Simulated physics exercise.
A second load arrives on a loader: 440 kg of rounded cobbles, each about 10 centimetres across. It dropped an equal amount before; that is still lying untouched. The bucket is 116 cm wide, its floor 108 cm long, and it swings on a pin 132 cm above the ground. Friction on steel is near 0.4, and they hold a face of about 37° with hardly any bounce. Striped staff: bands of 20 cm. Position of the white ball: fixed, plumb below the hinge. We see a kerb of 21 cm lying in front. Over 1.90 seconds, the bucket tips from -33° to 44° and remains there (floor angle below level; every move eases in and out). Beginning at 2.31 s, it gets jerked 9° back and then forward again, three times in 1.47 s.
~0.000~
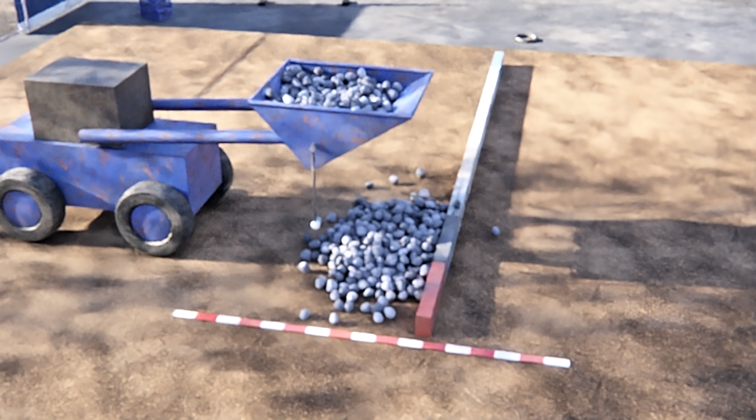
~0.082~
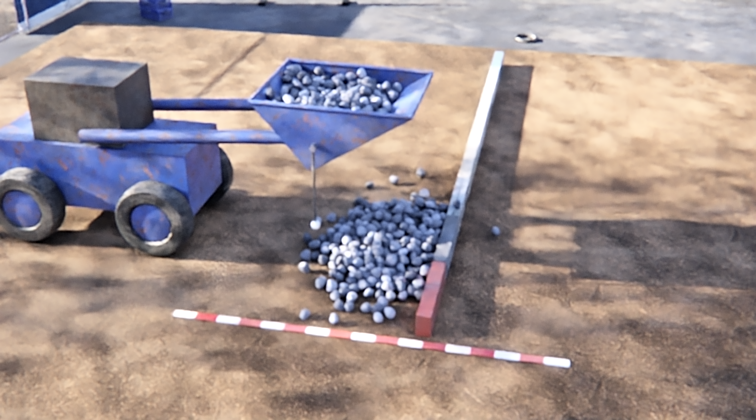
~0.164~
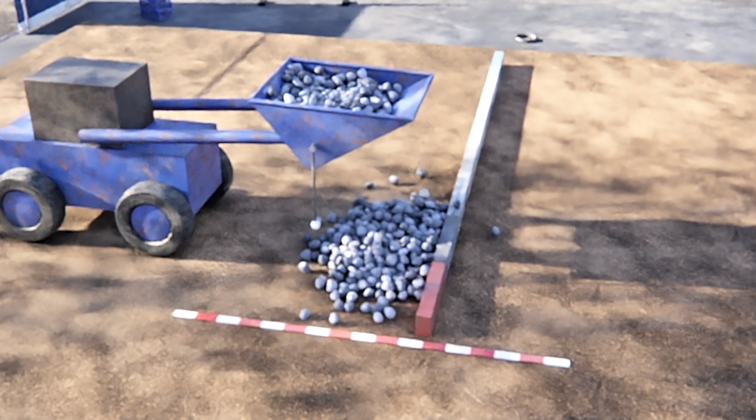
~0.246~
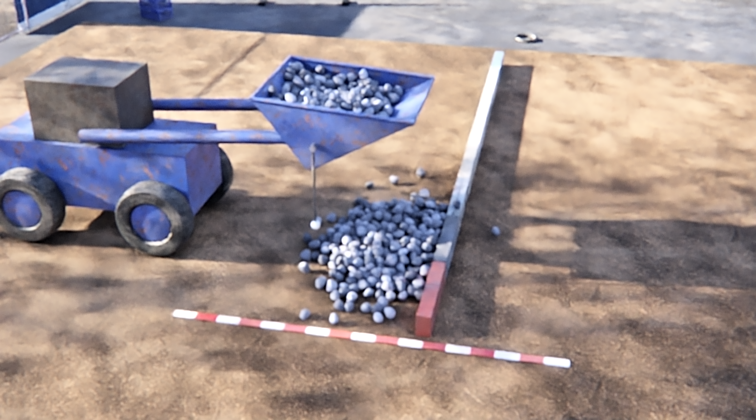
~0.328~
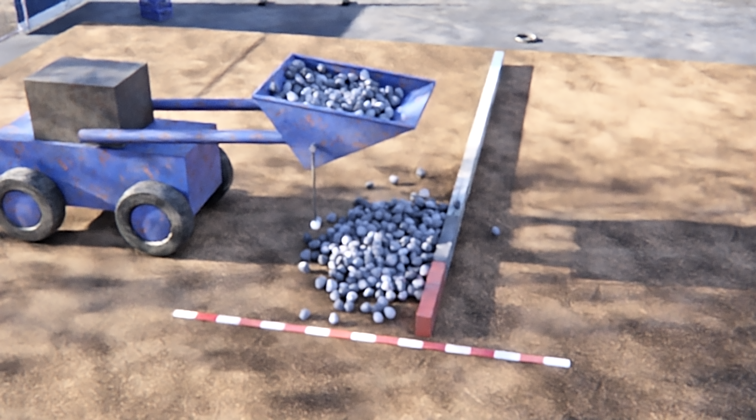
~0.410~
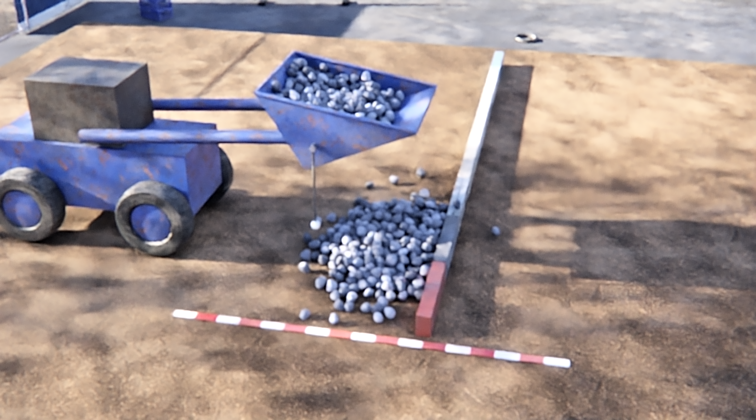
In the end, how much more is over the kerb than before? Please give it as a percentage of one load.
By the end about 24 per cent more lies there.
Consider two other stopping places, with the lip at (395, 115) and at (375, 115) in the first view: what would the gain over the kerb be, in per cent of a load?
Near 10 in a hundred, then near 5 in a hundred.
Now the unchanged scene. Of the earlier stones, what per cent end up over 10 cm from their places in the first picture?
Near 5 per cent, I reckon.
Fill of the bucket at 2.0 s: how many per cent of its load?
Close to 25 in a hundred is still held.
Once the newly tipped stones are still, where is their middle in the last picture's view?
Roughly at pixel (426, 235).
After 1.4 s the floor is at 32°; in per cent of one load, 99 in the bucket, 100 on this side of the kerb; the foremost stones are at (443, 247).
After 2.0 s the floor is at 44°; in per cent of one load, 23 in the bucket, 169 on this side of the kerb, 8 over the kerb; the foremost stones are at (481, 244).
After 4.2 s the floor is at 44°; in per cent of one load, 0 in the bucket, 176 on this side of the kerb, 24 over the kerb; the foremost stones are at (568, 286).
After 7.1 s the floor is at 44°; in per cent of one load, 0 in the bucket, 176 on this side of the kerb, 24 over the kerb; the foremost stones are at (568, 286). Net gain over the kerb, 24.
